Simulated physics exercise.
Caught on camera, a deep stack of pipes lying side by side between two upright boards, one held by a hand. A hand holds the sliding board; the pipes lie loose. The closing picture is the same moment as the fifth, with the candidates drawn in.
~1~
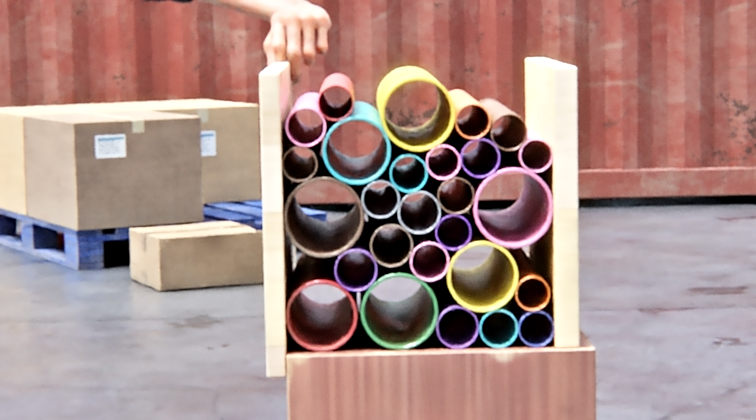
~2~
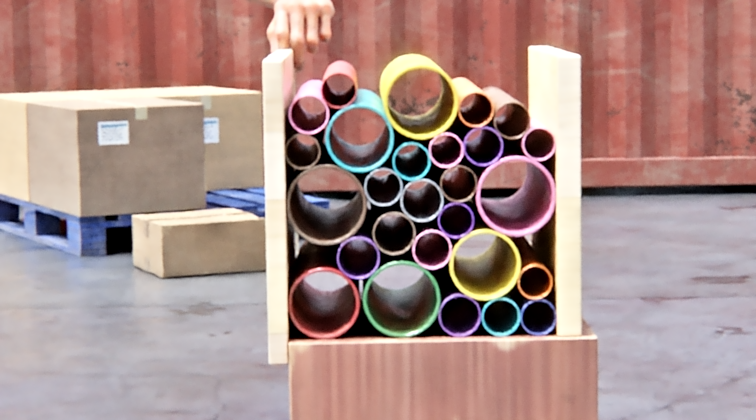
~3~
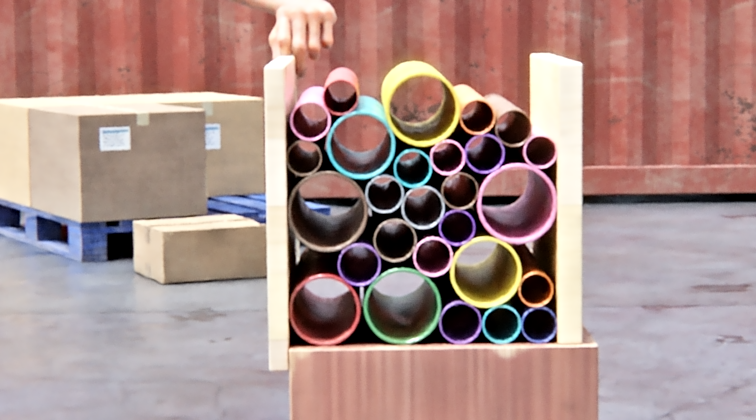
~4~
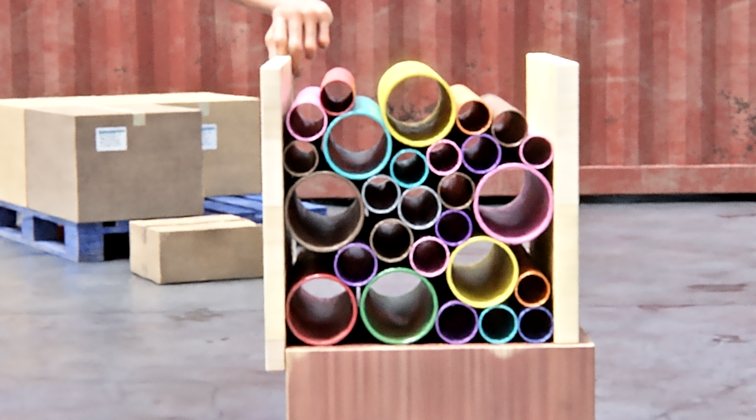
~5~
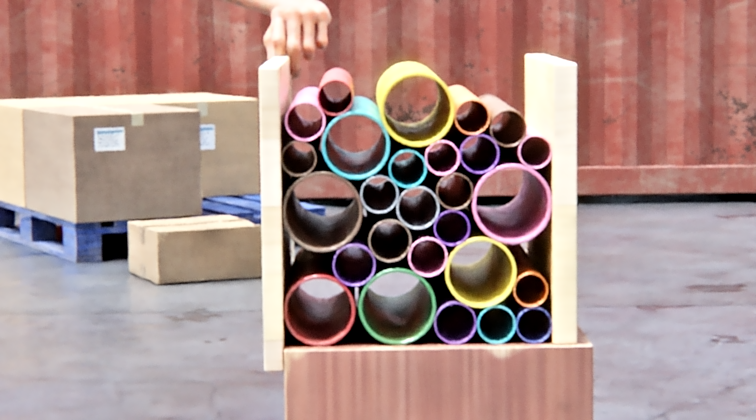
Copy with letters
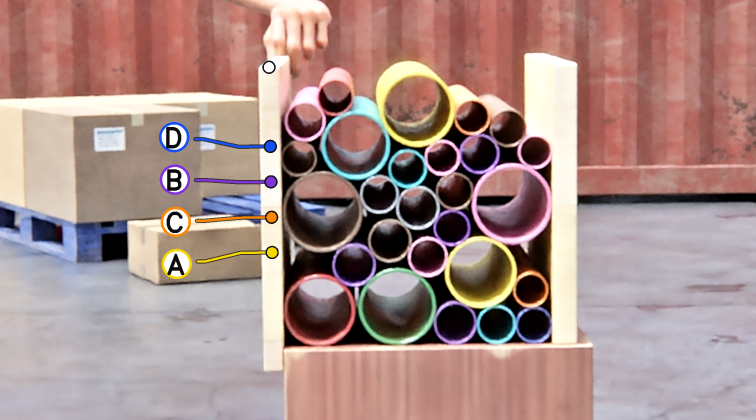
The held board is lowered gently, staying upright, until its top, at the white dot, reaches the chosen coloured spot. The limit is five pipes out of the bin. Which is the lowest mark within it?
The lowest mark that will do is A.
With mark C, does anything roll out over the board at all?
At C: Yes.
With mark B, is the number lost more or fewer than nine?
At B, fewer than nine.
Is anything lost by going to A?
At A: Yes.
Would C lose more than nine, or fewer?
It loses fewer than nine.
On the copy, A at (272, 253); B at (271, 182); C at (271, 217); D at (270, 146); the white dot at (269, 68).
On A. First, top of the board (281, 147).
Then, top of the board (282, 237).
Finally, top of the board (282, 251), three out over the board.
By contrast, B none out over the board; C three out over the board; D none out over the board.
